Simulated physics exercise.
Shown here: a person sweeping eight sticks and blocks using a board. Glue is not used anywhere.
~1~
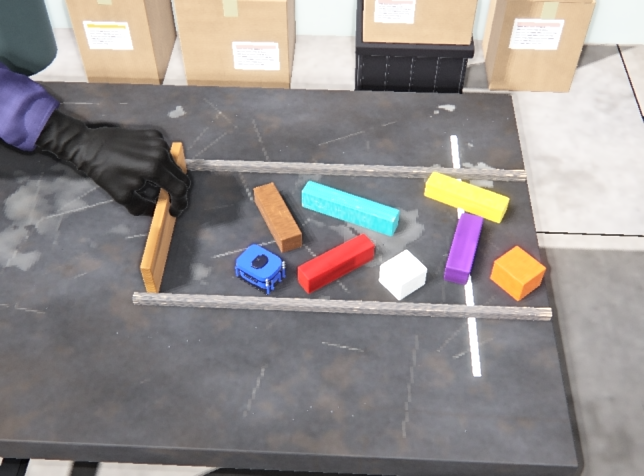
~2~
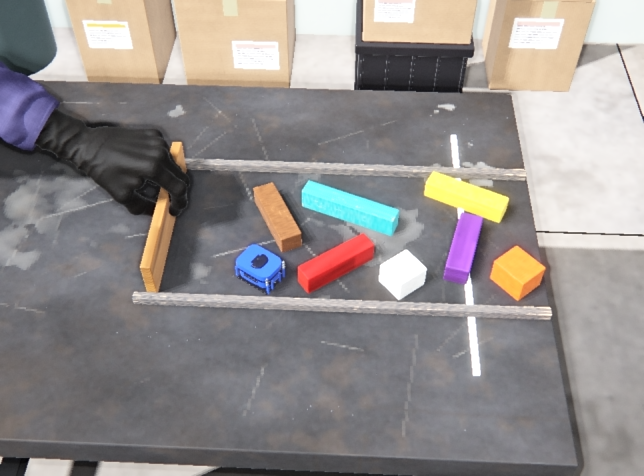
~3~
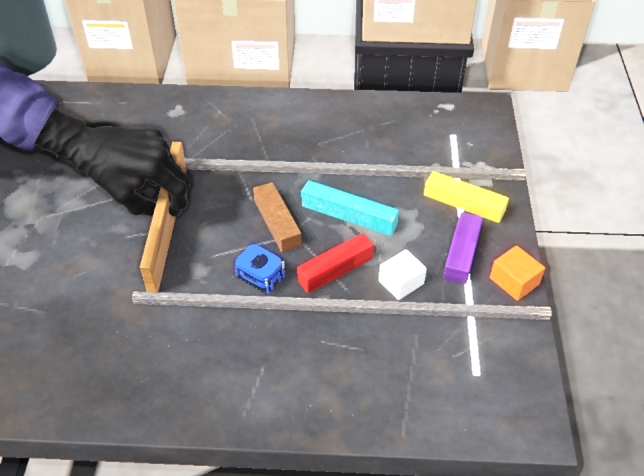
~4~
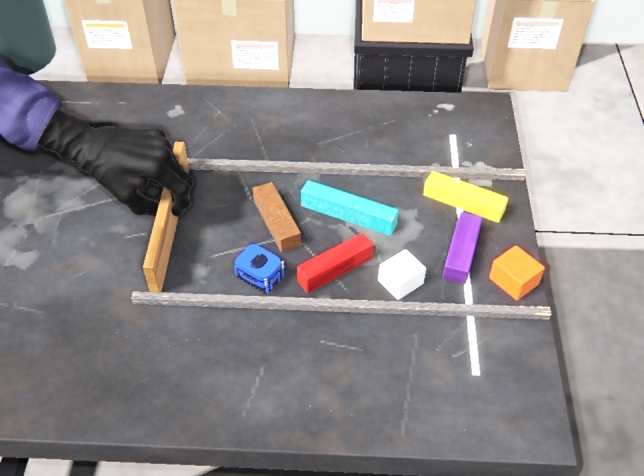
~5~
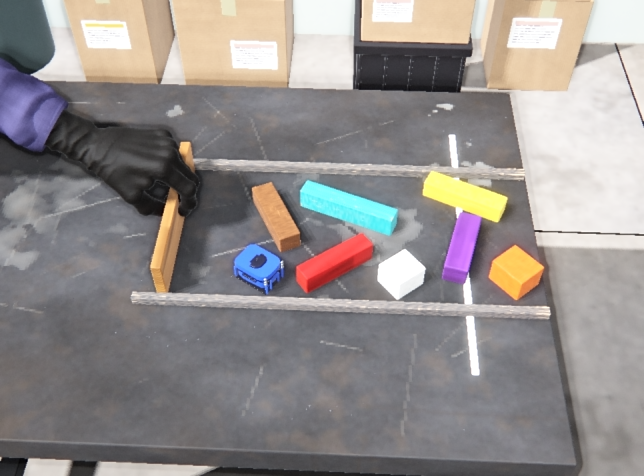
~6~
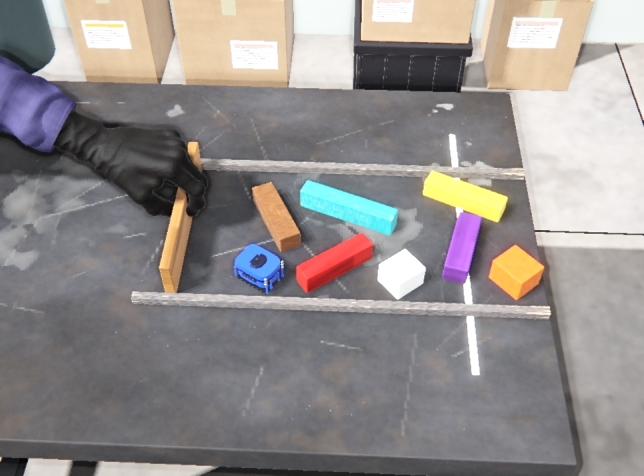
A black-gloved hand with a purple sleeve grips an upright wooden board at the left of a dark, scuffed tabletop, seen from above at an angle, with cardboard boxes behind. Between two metal rails lie brown, turquoise, red, yellow and purple bars, a blue object, and white and orange blocks, near a white tape line. The hand slides the board slightly right, the pieces staying almost still.
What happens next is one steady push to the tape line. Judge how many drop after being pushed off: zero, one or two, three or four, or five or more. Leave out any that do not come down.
The push clears off a single one or two.
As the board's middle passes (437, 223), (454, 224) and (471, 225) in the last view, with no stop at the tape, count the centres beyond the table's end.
Place by place: 1, 1 and 4.
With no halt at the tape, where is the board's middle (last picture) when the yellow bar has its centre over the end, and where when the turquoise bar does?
Around (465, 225), then around (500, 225).
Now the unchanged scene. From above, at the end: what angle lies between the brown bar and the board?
About 0 degrees.
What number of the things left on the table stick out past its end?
Count: 2.
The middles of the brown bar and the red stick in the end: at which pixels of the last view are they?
Middles: Around (473, 225) and around (516, 272).
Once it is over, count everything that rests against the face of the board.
That comes to 2.
Soon after, none off yet; orange block at rest near (516, 272); yellow bar at rest near (465, 196); purple stick at rest near (462, 247).
After that, none off yet; orange block at rest near (518, 272); yellow bar at rest near (465, 196); purple stick displaced a little near (487, 246).
In the end, the number that fall off is one or two; gone, purple stick and orange block.
